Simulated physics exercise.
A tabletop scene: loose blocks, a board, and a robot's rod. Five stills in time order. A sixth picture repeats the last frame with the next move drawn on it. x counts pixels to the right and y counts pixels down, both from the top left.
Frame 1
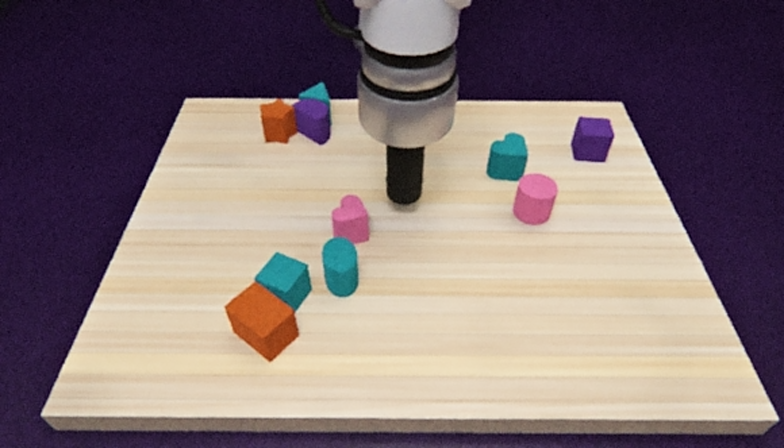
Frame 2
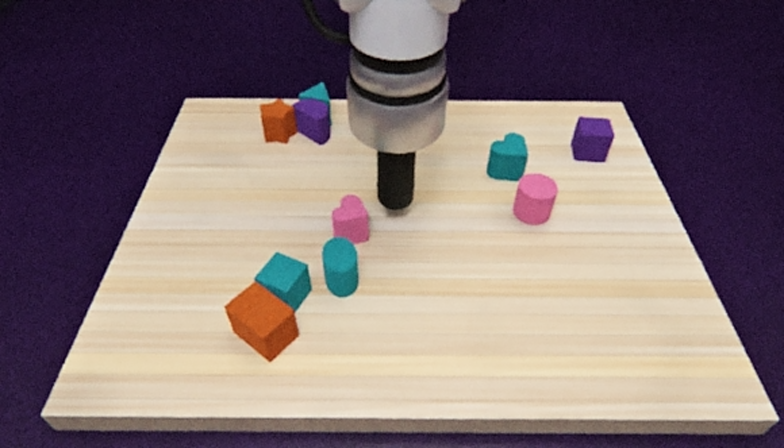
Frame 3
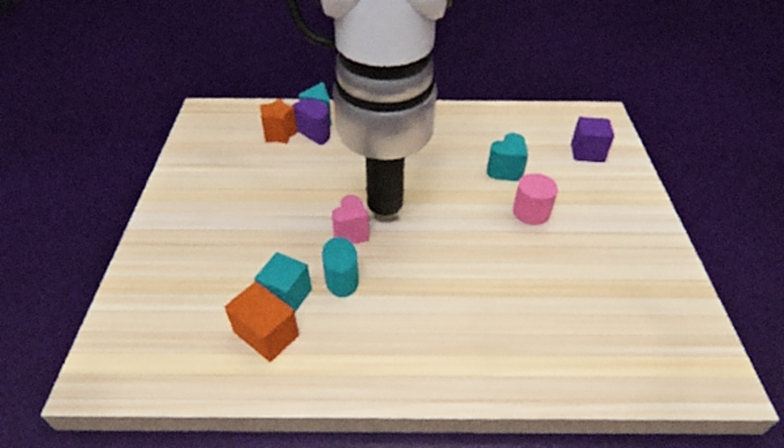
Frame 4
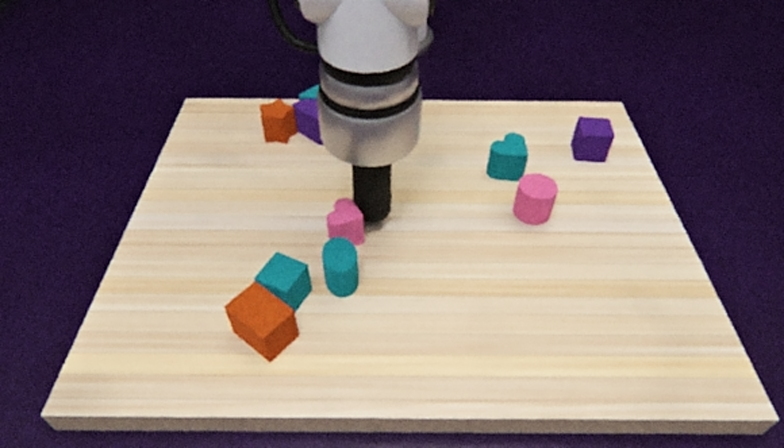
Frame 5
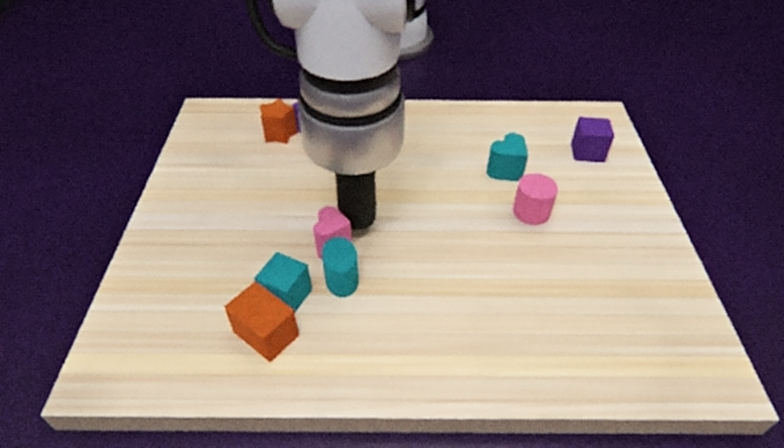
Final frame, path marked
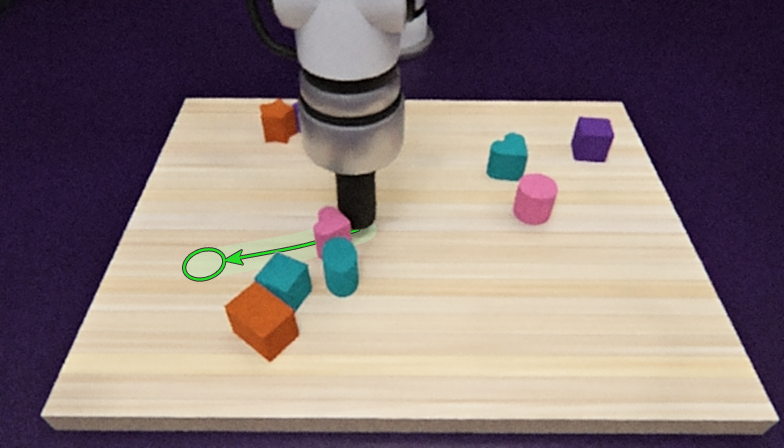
A pale wooden board on a dark purple surface is seen from above at an angle by a still camera. An orange block, a turquoise cube, a turquoise rounded block and a pink heart sit left of centre, with orange, purple and turquoise blocks behind and turquoise, pink and purple ones at right. A robot's black rod slides left and nearer, then pushes the pink heart leftward and slightly nearer.
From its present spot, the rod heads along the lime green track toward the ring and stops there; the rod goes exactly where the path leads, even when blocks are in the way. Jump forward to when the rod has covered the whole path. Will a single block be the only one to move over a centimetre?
Final answer: No.
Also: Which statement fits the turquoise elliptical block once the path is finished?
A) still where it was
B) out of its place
A: Still where it was.
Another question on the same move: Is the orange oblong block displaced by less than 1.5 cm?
It seems not.
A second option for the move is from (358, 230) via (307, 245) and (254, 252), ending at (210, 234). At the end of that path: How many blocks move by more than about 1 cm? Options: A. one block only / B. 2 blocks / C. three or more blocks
C - three or more blocks.
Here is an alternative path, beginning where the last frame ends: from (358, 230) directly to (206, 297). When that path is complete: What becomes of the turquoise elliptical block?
At the end of the path, it will still be in place.
Path on the board, from (358, 230) through (310, 244) and (258, 254) to (204, 264).
The first path, step by step. One third of the way, rod (306, 232); turquoise square piece (276, 275); pink heart-shaped block (283, 242), turned 40° anticlockwise.
Two thirds of the way, rod (253, 243); orange oblong block (247, 324), turned 40° anticlockwise; turquoise square piece (244, 290), turned 30° anticlockwise; pink heart-shaped block (237, 257), turned 60° anticlockwise.
At the end, rod (200, 252); orange oblong block (246, 326), turned 45° anticlockwise; turquoise square piece (240, 291), turned 30° anticlockwise; pink heart-shaped block (228, 260), turned 70° anticlockwise; turquoise elliptical block in place.
